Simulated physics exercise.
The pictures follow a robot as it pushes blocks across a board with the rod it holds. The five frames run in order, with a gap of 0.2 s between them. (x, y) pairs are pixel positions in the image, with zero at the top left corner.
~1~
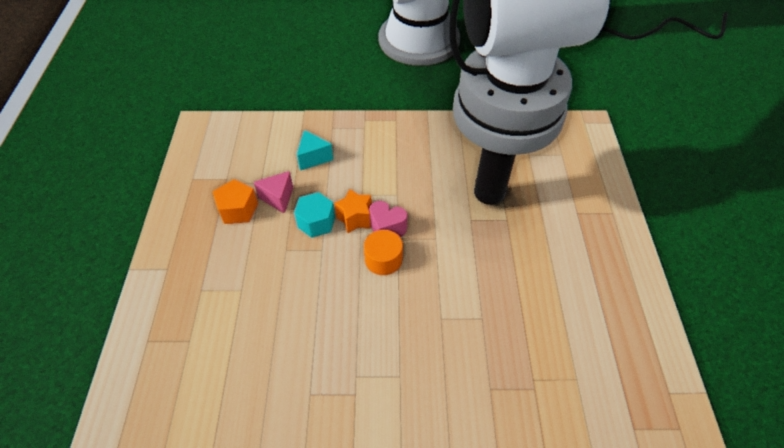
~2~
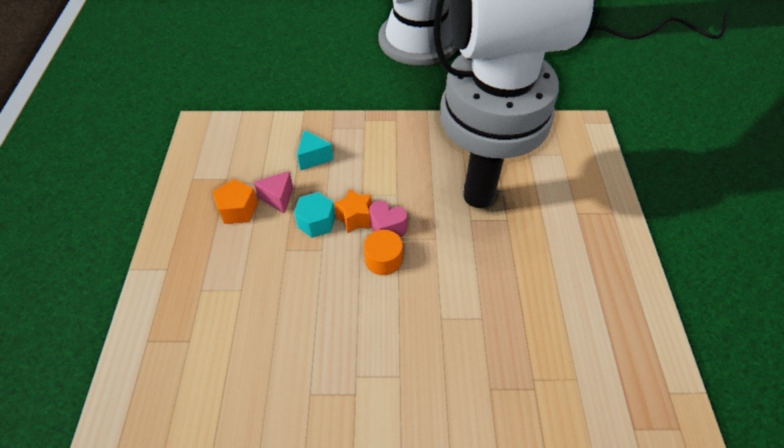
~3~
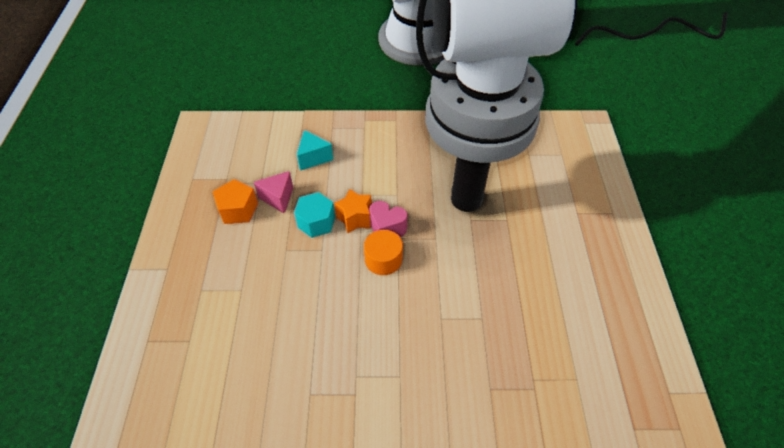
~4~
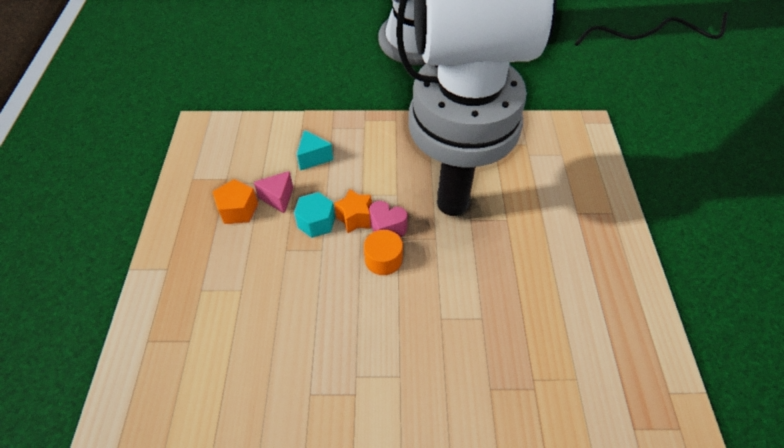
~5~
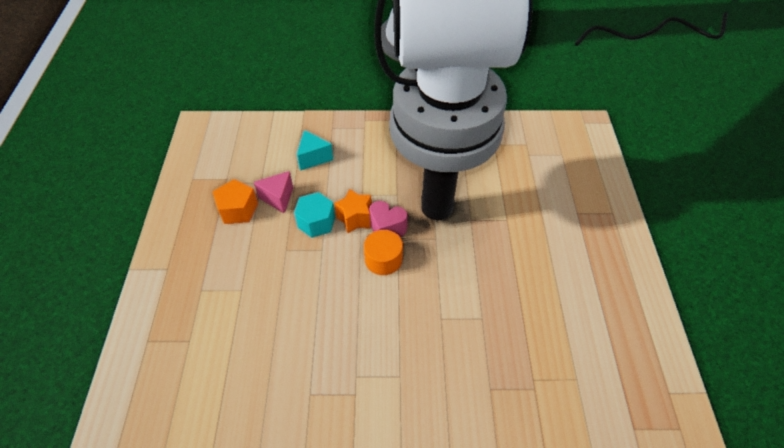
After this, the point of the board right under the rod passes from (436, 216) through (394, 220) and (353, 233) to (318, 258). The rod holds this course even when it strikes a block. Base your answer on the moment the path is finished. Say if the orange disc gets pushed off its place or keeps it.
The orange disc will be pushed away from where it stands.
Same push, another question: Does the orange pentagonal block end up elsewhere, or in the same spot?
It is left in place.
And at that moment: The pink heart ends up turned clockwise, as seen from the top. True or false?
False.
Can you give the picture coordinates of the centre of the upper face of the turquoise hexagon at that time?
It will likely be found at (274, 204).
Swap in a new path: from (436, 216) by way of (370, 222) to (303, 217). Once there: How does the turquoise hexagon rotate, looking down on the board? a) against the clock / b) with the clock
b
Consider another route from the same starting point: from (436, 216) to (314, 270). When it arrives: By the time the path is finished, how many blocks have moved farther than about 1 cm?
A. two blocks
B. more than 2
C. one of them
I'll go with B - more than 2.
What follows on the original path. One third of the way, rod (392, 213); turquoise hexagon (311, 206); orange star block (345, 203), turned 30° clockwise; orange disc (382, 248); pink heart (369, 222), turned 10° clockwise.
Two thirds of the way, rod (352, 226); turquoise hexagon (286, 204), turned 25° clockwise; orange star block (317, 212), turned 60° clockwise; orange disc (381, 253); pink heart (340, 241).
At the end, rod (317, 251); orange pentagonal block unmoved; turquoise hexagon (274, 204), turned 50° clockwise; orange star block (292, 228), turned 105° clockwise; orange disc (381, 253); pink heart (318, 269), turned 30° anticlockwise.
